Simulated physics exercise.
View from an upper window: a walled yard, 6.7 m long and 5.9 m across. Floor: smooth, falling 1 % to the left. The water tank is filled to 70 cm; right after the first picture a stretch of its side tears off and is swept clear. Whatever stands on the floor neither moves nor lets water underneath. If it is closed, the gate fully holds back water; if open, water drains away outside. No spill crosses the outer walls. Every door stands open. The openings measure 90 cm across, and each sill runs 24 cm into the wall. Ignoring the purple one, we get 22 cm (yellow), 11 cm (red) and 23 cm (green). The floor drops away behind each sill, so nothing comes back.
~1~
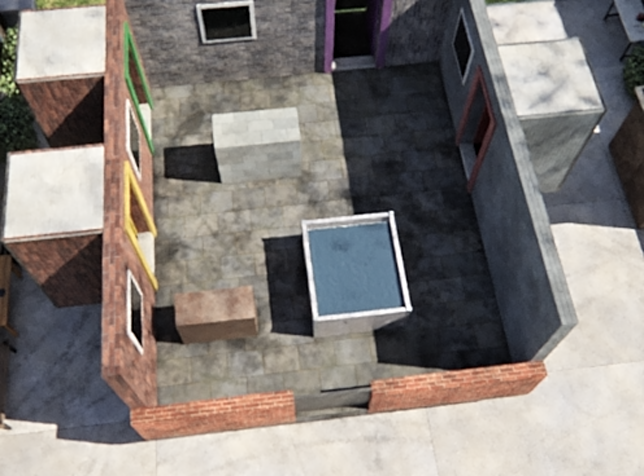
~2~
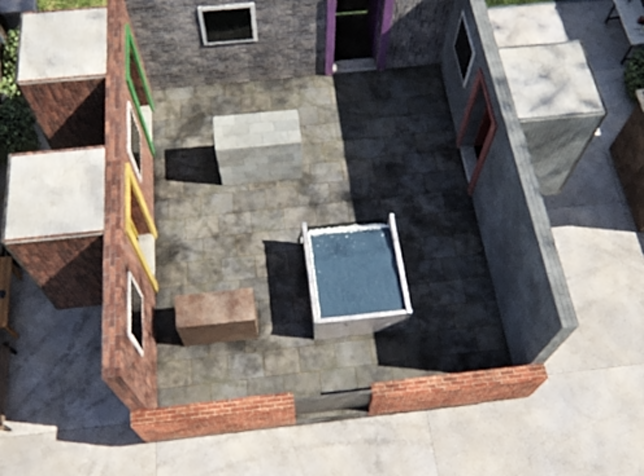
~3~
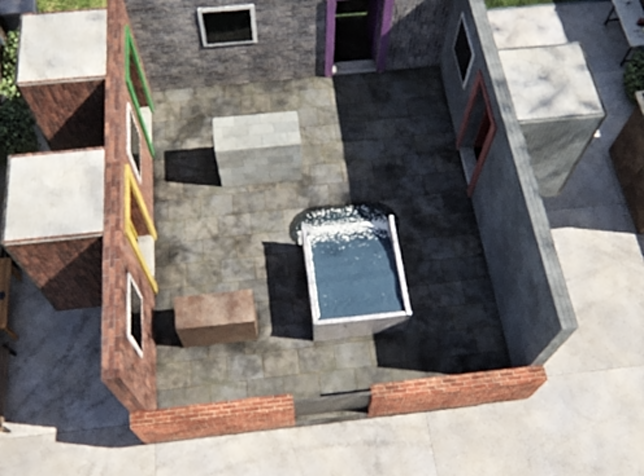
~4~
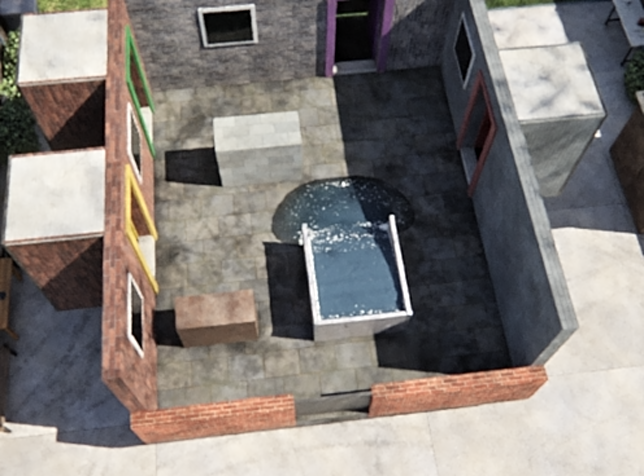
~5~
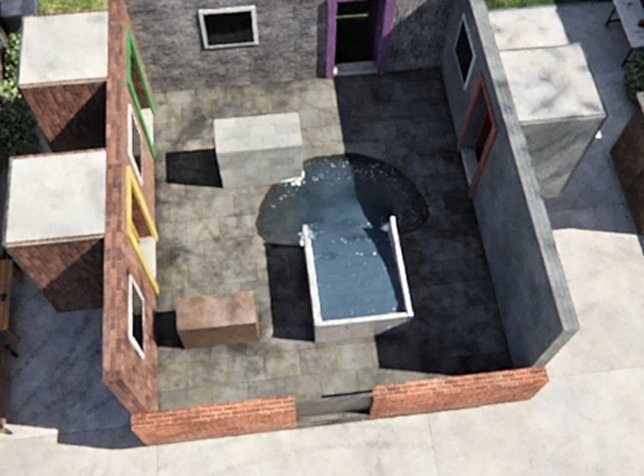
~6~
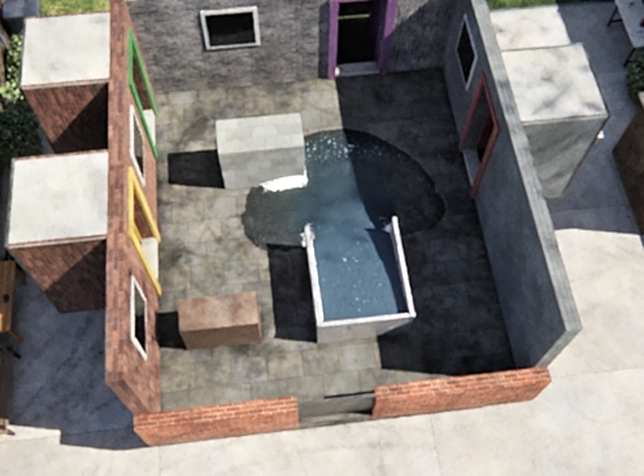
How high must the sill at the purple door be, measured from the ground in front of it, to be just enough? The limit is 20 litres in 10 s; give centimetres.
About 20 cm.
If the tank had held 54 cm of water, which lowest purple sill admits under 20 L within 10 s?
Required height: Approx. 14.5 cm.
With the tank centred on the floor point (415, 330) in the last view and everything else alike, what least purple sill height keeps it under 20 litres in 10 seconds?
In this case, 18 cm or so.
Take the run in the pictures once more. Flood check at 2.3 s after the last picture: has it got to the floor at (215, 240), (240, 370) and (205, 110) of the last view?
One by one: Drenched, clear, drenched.
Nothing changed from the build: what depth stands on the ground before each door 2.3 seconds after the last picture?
In cm: Yellow 11, red 4, green 8, purple 21.
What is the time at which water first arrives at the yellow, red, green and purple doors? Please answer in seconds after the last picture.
Yellow at 1.5 seconds, red at 0.8 seconds, green at 1.8 seconds, purple at 0.4 seconds.
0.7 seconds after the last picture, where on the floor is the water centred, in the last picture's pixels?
Around (347, 216).
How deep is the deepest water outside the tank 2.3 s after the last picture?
Close to 26 centimetres.
Then, 0.7 s after the last picture water covers 35 % of the floor, deepest (30 cm) near (306, 81); 16 cm at the purple door, 5 litres in over its 10 cm sill.
Then, 2.3 s after the last picture water covers 55 % of the floor, deepest (26 cm) near (436, 68); 21 cm at the purple door, 113 litres in over its 10 cm sill.
Then, 9.3 s after the last picture water covers 95 % of the floor, deepest (13 cm) near (159, 273); 3 cm at the purple door, 154 litres in over its 10 cm sill.
At the purple door as built, the water peaked near 26 cm, 1.3 s after the last picture.
Run again over the same 10 s with other heights there, 54 litres in over 16 cm, 10 litres over 22 cm. The limit of 20 litres is kept from about 20 cm up.
